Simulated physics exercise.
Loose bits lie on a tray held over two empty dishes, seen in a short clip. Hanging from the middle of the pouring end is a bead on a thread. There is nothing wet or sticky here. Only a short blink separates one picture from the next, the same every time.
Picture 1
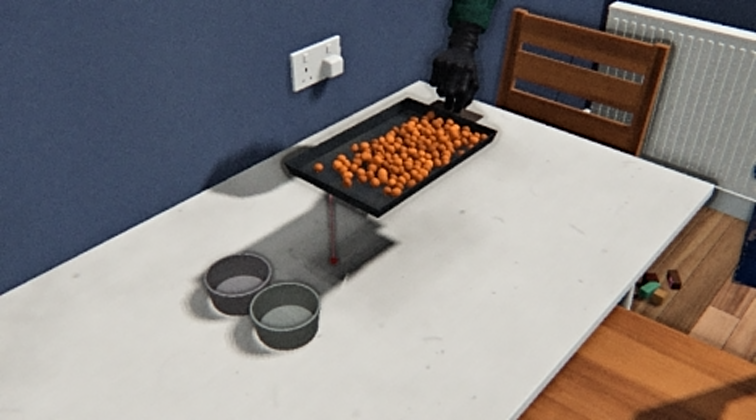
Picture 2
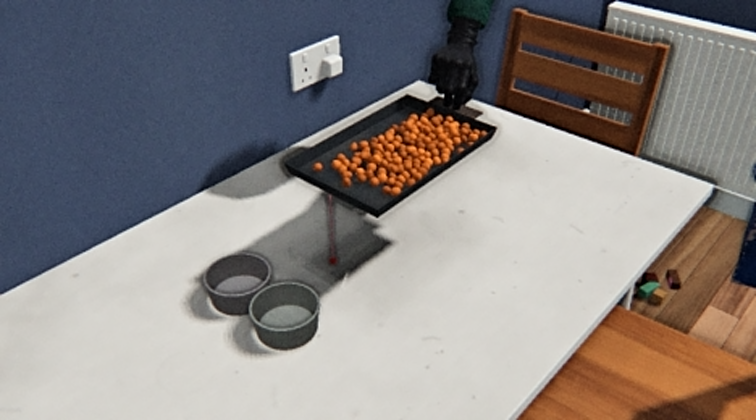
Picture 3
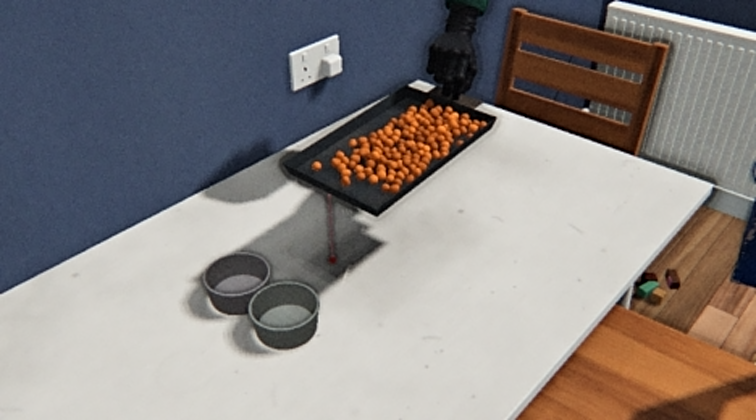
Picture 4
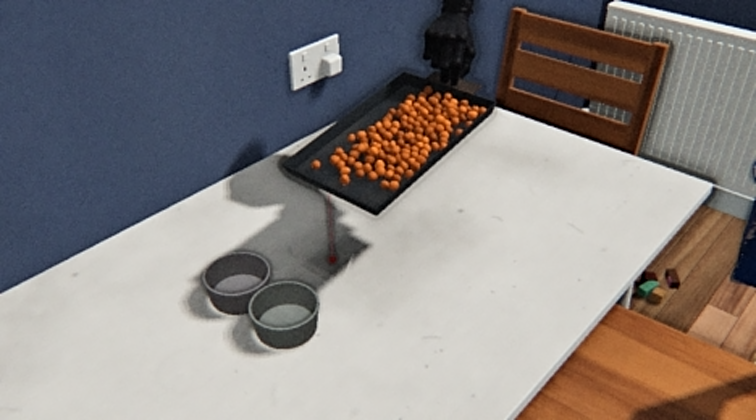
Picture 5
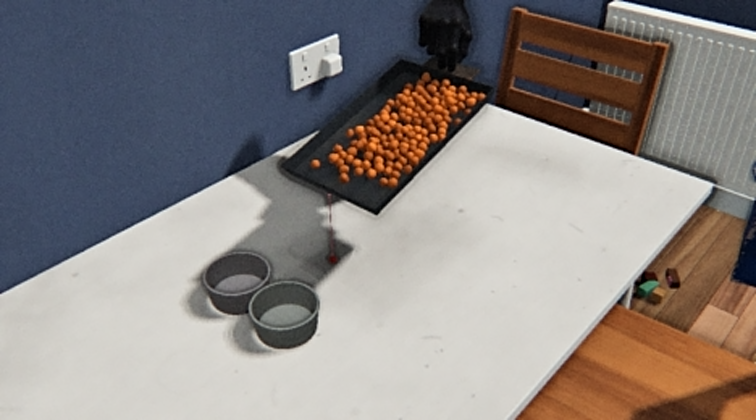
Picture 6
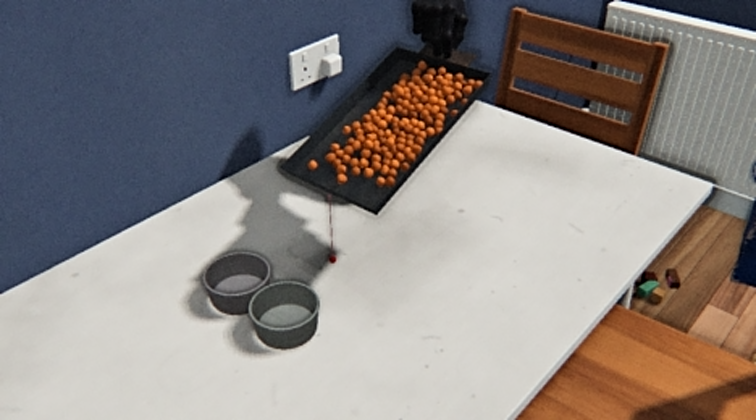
A dark tray of small orange pieces was held by a black hand over a white table, level at first, then its far end rose steadily, tilting it toward two empty round dishes.
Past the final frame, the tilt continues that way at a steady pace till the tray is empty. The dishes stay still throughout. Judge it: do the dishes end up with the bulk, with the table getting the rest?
I expect the catch to be short of a majority.
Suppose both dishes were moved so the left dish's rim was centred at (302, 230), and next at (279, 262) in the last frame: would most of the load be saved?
At place one a lesser share; at place two the greater share.
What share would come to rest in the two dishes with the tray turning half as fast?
About 40 per cent.
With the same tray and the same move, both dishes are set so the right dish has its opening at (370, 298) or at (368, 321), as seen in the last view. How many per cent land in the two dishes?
In the first position around 20 percent, in the second around 40 percent.
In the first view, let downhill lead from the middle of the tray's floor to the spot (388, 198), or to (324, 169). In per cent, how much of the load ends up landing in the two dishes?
The first try gives close to 0 percent; the next gives 10 percent.
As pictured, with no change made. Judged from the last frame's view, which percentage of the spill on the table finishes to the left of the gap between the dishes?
Around 10 %.
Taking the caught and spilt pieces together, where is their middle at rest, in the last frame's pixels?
Around (289, 306).
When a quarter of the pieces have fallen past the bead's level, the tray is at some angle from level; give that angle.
Angle: Close to 95°.
Soon, tray tipped steeply; nearly all on the tray; a stray few in the air.
A while on, tray tipped past a quarter turn; about a quarter on the tray; a small part in the right dish; a small part in the left dish; about a quarter outside both; about a third in the air.
Towards the end, tray tipped past a quarter turn; about a quarter in the right dish; a small part in the left dish; about two thirds outside both.
Finally, tray tipped past a quarter turn; about a quarter in the right dish; a small part in the left dish; about two thirds outside both.
